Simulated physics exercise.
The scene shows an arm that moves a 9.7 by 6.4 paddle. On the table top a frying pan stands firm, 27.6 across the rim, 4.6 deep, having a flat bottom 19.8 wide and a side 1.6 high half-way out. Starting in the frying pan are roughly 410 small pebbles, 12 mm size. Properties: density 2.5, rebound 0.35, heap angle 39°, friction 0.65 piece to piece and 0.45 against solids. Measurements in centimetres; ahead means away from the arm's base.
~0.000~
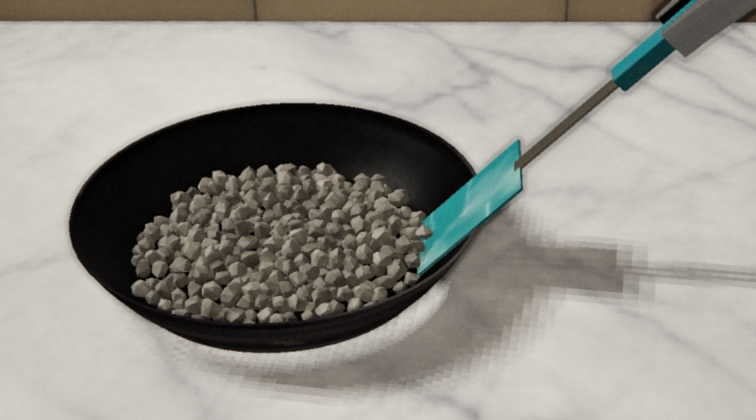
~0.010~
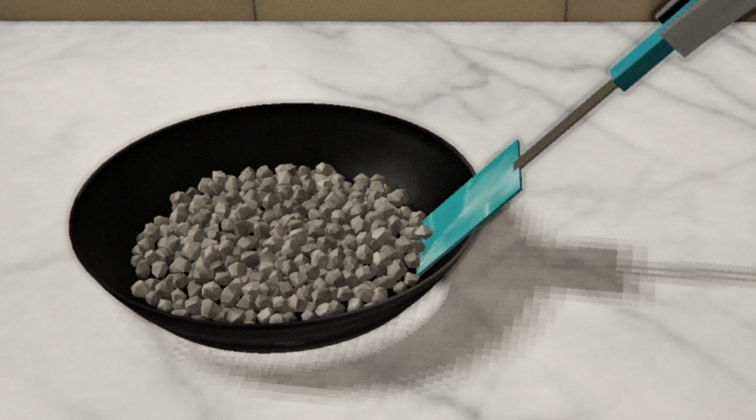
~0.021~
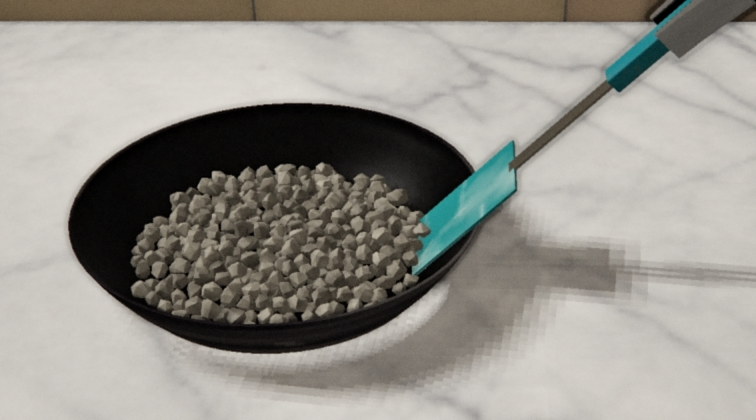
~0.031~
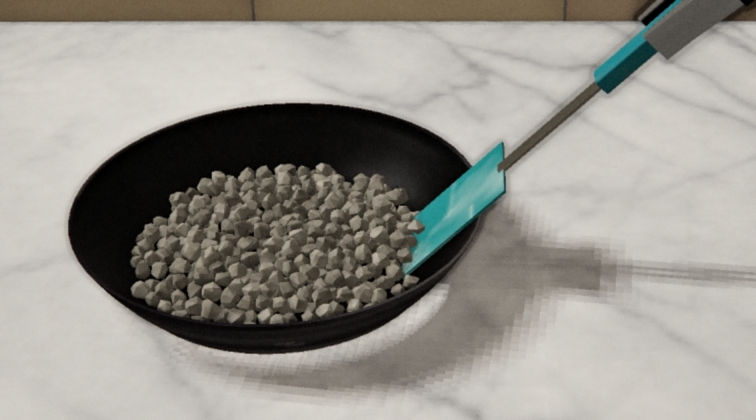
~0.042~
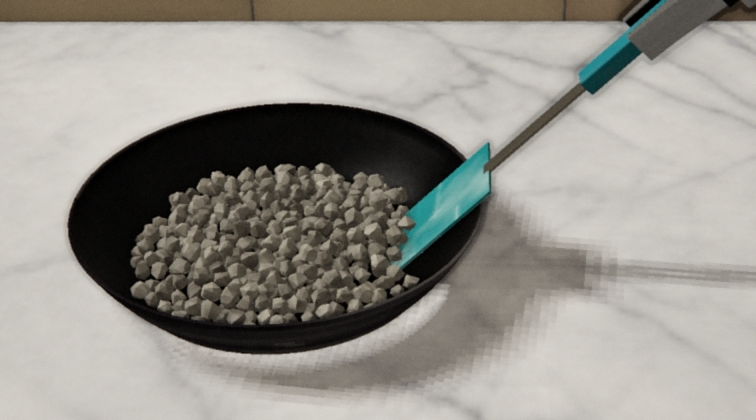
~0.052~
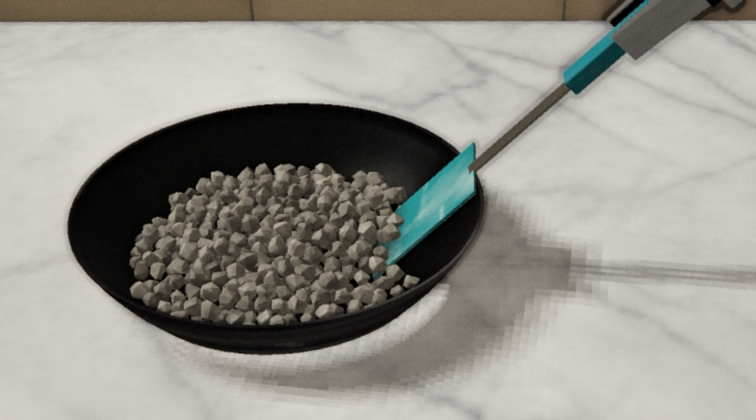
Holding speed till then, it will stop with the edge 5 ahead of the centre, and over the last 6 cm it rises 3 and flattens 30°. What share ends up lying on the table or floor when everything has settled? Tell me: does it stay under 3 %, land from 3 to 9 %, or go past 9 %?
It stays under 3 %.
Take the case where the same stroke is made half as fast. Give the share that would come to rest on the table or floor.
0 per cent, about.
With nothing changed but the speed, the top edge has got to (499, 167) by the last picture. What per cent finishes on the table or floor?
About 0 per cent.
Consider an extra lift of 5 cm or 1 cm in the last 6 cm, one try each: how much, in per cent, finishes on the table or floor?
Roughly 5 per cent, then 0 per cent.
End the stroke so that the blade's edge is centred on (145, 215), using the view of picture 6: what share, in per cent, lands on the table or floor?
About 5 per cent.
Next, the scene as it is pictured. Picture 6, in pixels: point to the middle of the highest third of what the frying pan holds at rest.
It is centred near (161, 225).
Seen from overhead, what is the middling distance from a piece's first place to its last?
Somewhere around 3 centimetres, I'd say.
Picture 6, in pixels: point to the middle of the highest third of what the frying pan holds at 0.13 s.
(236, 226).
After 0.09 s, sloping 46°, highest piece 7 above the table; 407 in the frying pan.
After 0.13 s, sloping 35°, highest piece 8 above the table; 407 in the frying pan.
After 0.35 s, sloping 16°, highest piece 5 above the table; 405 in the frying pan, 2 on the table or floor.
After 1.40 s, sloping 16°, highest piece 5 above the table; 405 in the frying pan, 2 on the table or floor.
At rest, 405 in the frying pan, 2 on the table or floor. That is 0 % on the table or floor.
